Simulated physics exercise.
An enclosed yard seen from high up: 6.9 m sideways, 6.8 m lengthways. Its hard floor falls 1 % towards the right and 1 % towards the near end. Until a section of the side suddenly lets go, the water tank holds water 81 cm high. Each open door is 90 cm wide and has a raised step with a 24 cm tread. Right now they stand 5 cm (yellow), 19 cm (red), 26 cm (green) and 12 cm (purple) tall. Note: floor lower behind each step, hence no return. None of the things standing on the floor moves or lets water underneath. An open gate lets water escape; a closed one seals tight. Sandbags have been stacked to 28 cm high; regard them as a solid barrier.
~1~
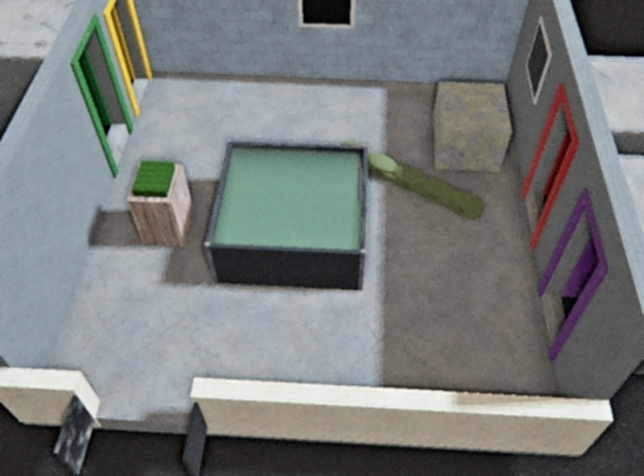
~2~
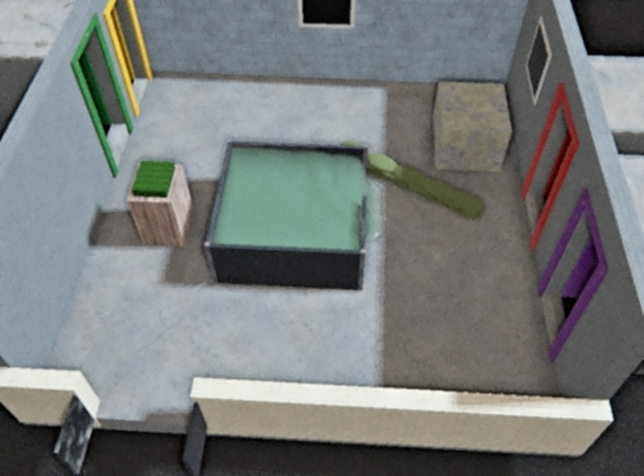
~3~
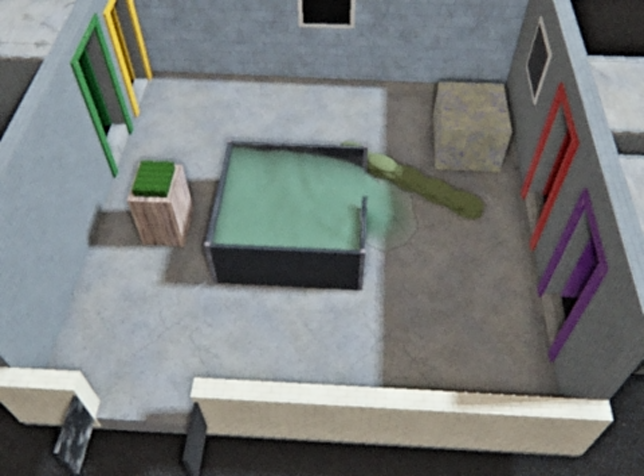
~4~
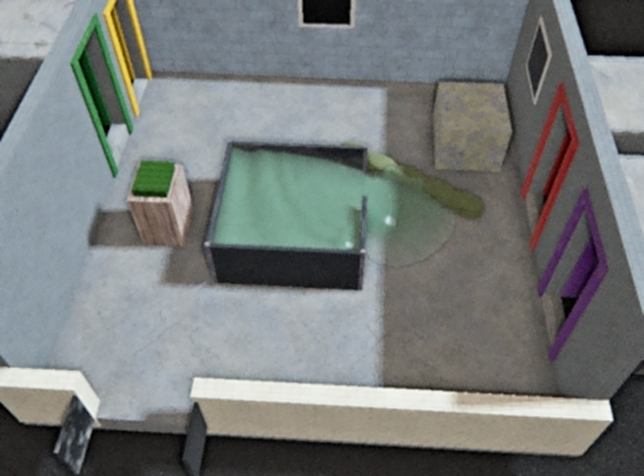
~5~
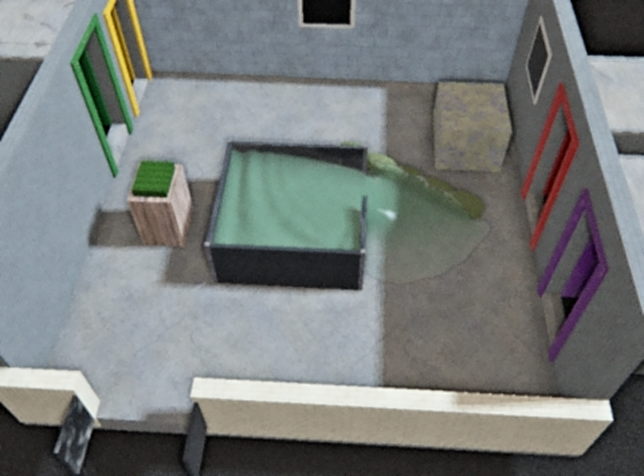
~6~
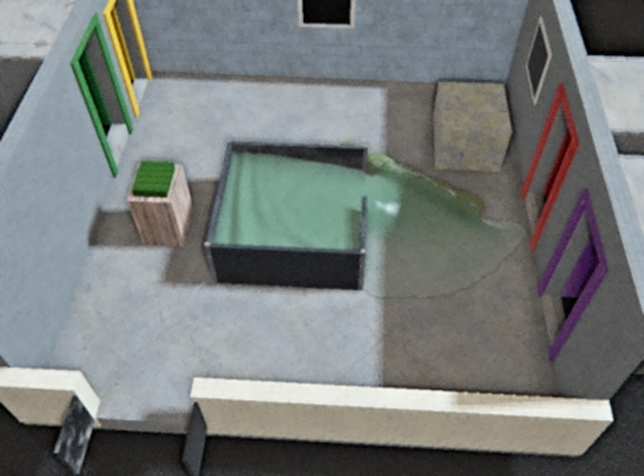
An enclosed yard with grey walls and a hard floor is seen from high up by a still camera. A dark-sided tank of green water sits mid-floor, with a grass-topped block to its left, a low olive barrier and mottled block to its right, green and yellow doorways left, red and purple right. Water bursts through the tank's right side and fans rightward across the floor, while the level inside sinks.
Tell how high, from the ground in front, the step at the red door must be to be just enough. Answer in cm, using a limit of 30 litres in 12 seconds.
It must be about 20 cm high.
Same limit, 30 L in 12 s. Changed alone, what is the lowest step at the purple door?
Purple door, minimum about 24 cm.
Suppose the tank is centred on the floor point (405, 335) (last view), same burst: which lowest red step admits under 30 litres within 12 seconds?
In that case about 10.0 cm.
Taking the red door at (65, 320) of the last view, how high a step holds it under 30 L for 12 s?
It needs about 13.0 cm.
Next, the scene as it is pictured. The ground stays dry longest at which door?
I'd say the yellow one.
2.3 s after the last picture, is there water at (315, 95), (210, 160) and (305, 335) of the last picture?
1: Unwetted; 2: Awash; 3: Unwetted.
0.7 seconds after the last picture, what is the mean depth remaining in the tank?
Average depth: Approx. 55 cm.
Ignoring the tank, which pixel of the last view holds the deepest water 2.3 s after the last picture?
Around pixel (561, 428).
Then, 0.7 s after the last picture water covers 20 % of the floor, deepest (57 cm) near (402, 190); 18 cm at the red door, 7 litres in over its 19 cm step.
Then, 2.3 s after the last picture water covers 40 % of the floor, deepest (47 cm) near (561, 428); 12 cm at the red door, 35 litres in over its 19 cm step.
Then, 11.3 s after the last picture water covers 95 % of the floor, deepest (14 cm) near (561, 428); 6 cm at the red door, 37 litres in over its 19 cm step.
At the red door as built, the water peaked near 24 cm, 1.1 s after the last picture.
With a step of 16.5 cm, 52 litres would have come in within the 12 s; with 22 cm, 23 litres. So under 30 litres takes about 20 cm.
